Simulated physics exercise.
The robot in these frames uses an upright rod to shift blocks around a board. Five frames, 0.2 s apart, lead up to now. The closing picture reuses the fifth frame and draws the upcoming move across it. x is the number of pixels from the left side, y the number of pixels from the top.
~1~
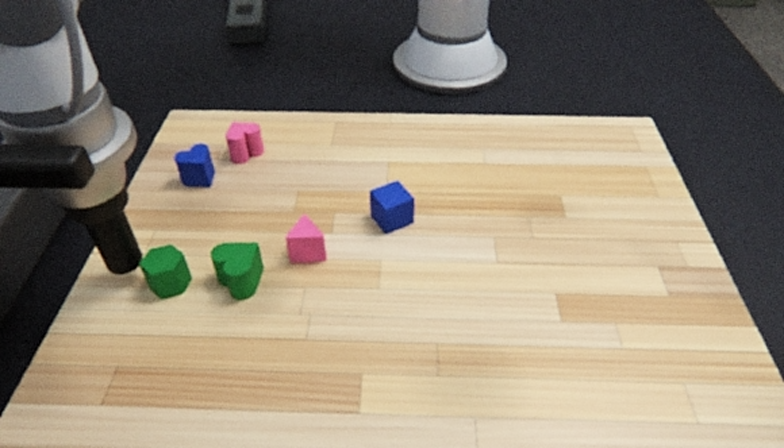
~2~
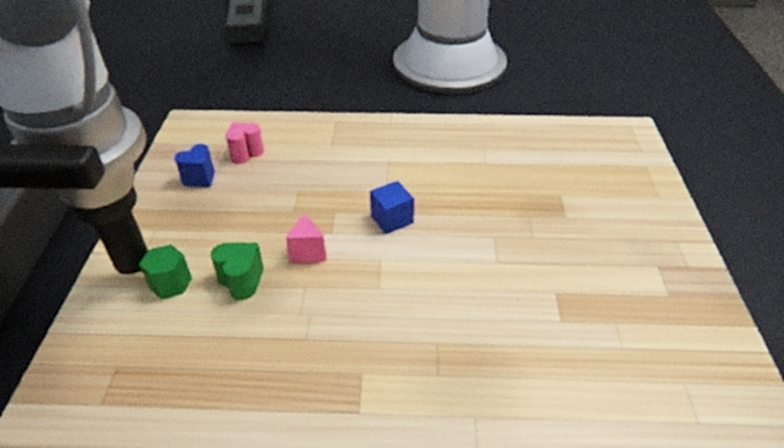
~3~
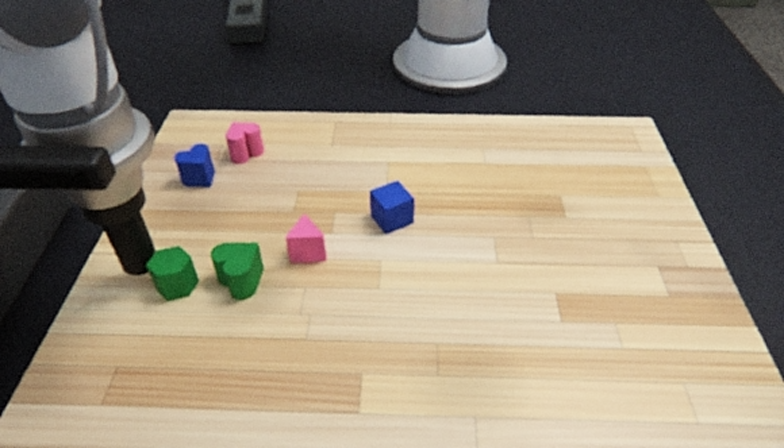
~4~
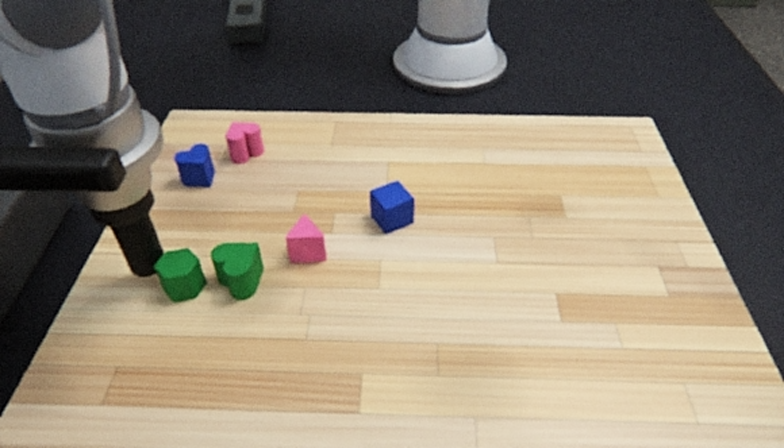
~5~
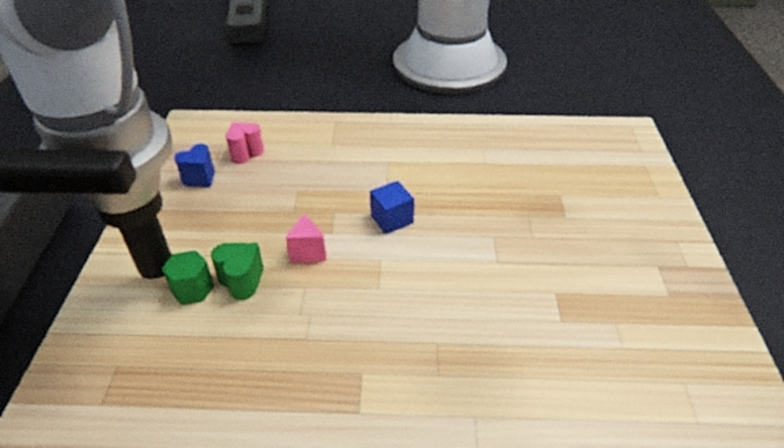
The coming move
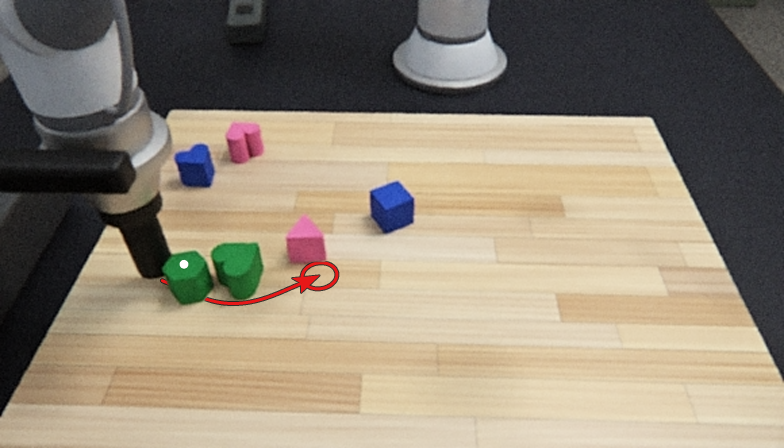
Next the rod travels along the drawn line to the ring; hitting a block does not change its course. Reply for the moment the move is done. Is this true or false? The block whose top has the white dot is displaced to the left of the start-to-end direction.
The statement is false.
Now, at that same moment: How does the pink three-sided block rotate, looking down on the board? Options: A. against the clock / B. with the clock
My pick is B.
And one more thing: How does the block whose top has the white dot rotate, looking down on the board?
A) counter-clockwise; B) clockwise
B
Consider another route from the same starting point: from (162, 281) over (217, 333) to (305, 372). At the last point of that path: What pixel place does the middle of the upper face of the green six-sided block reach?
Its top centre lands on (255, 289).
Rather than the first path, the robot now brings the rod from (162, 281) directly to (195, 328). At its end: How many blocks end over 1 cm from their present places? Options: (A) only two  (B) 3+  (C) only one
Option C.
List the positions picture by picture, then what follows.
Lower end of the rod at (126, 263), tops of blocks, green six-sided block at (161, 259), green heart at (235, 256), pink three-sided block at (305, 228), in the first frame.
Rod at (134, 264), blocks as before, in the second frame.
Rod at (141, 264), green six-sided block at (168, 260), in the third frame.
Rod at (149, 266), green six-sided block at (176, 262), in the fourth frame.
Rod at (157, 268), green six-sided block at (184, 264), green heart at (235, 256), pink three-sided block at (305, 228), in the fifth frame.
The drawn path runs from (162, 281) over (208, 300) and (266, 298) to (320, 276); the dot is on the green six-sided block.
On the path given first. One third of the way, rod at (205, 287); green six-sided block at (235, 284); green heart at (250, 253), turned 20° anticlockwise.
Two thirds of the way, rod at (265, 285); green six-sided block at (288, 293), turned 40° clockwise; green heart at (262, 247), turned 55° anticlockwise.
At the end, rod at (318, 263); green six-sided block at (290, 293), turned 45° clockwise; green heart at (270, 242), turned 85° anticlockwise; pink three-sided block at (307, 225), turned 20° clockwise.
